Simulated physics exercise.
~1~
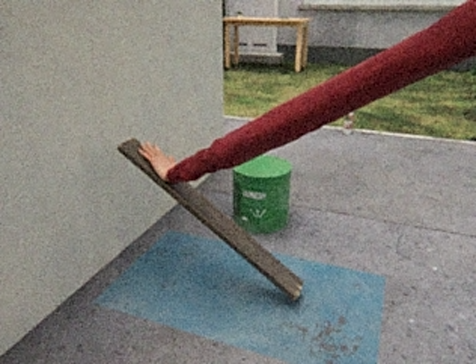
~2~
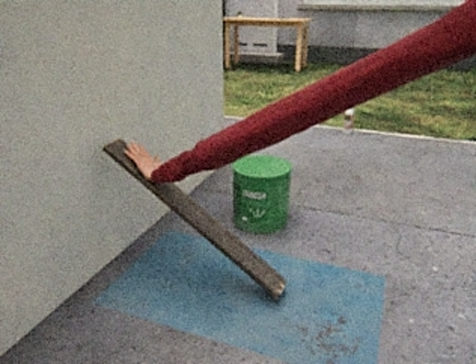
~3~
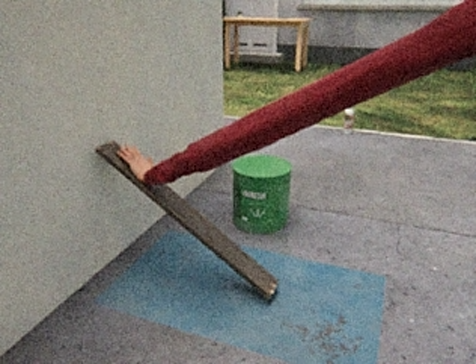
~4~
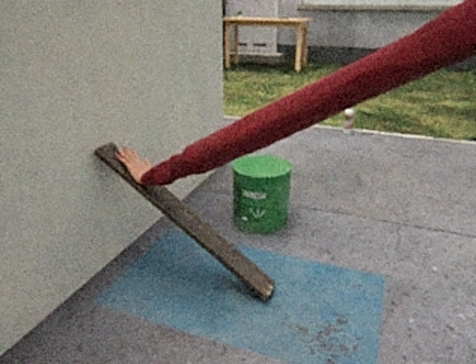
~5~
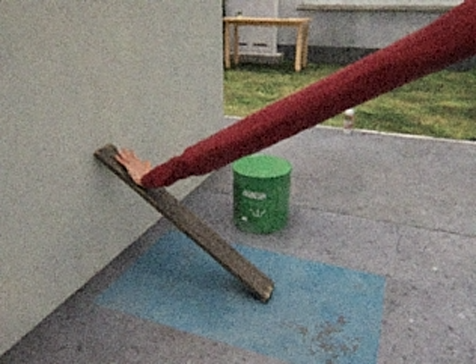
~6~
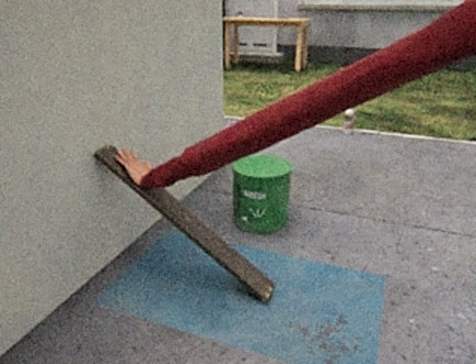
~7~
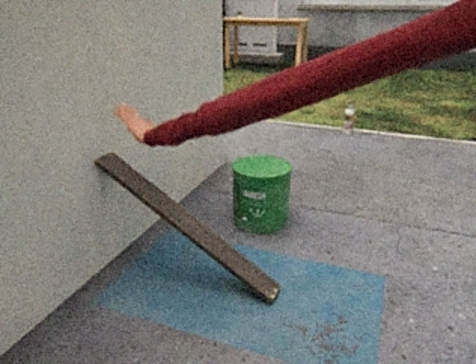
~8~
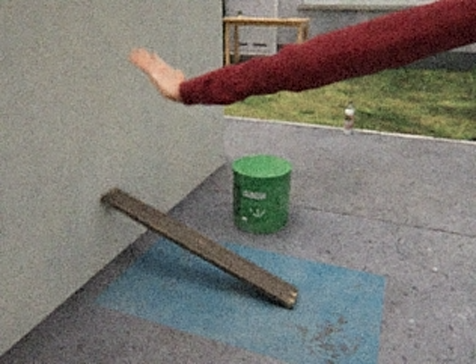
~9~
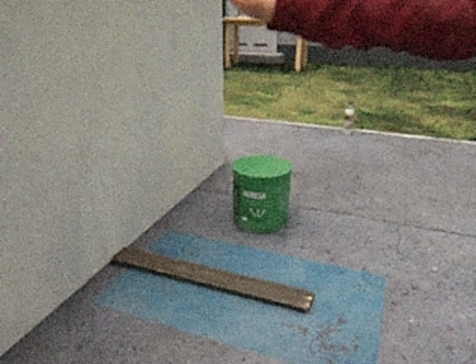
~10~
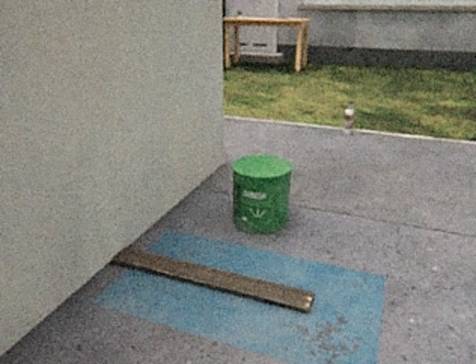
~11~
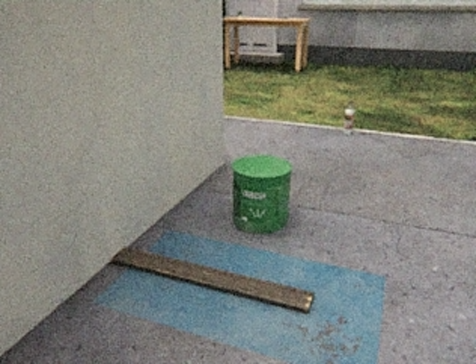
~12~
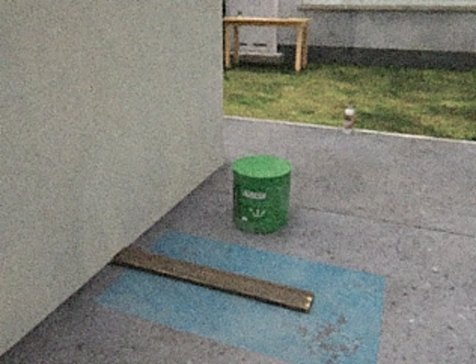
A dark plank was leaned against a pale wall by a hand in a red sleeve, which held it briefly, then let go and drew away; the plank slid down and ended flat on the blue patch, beside a green pail that stayed put.
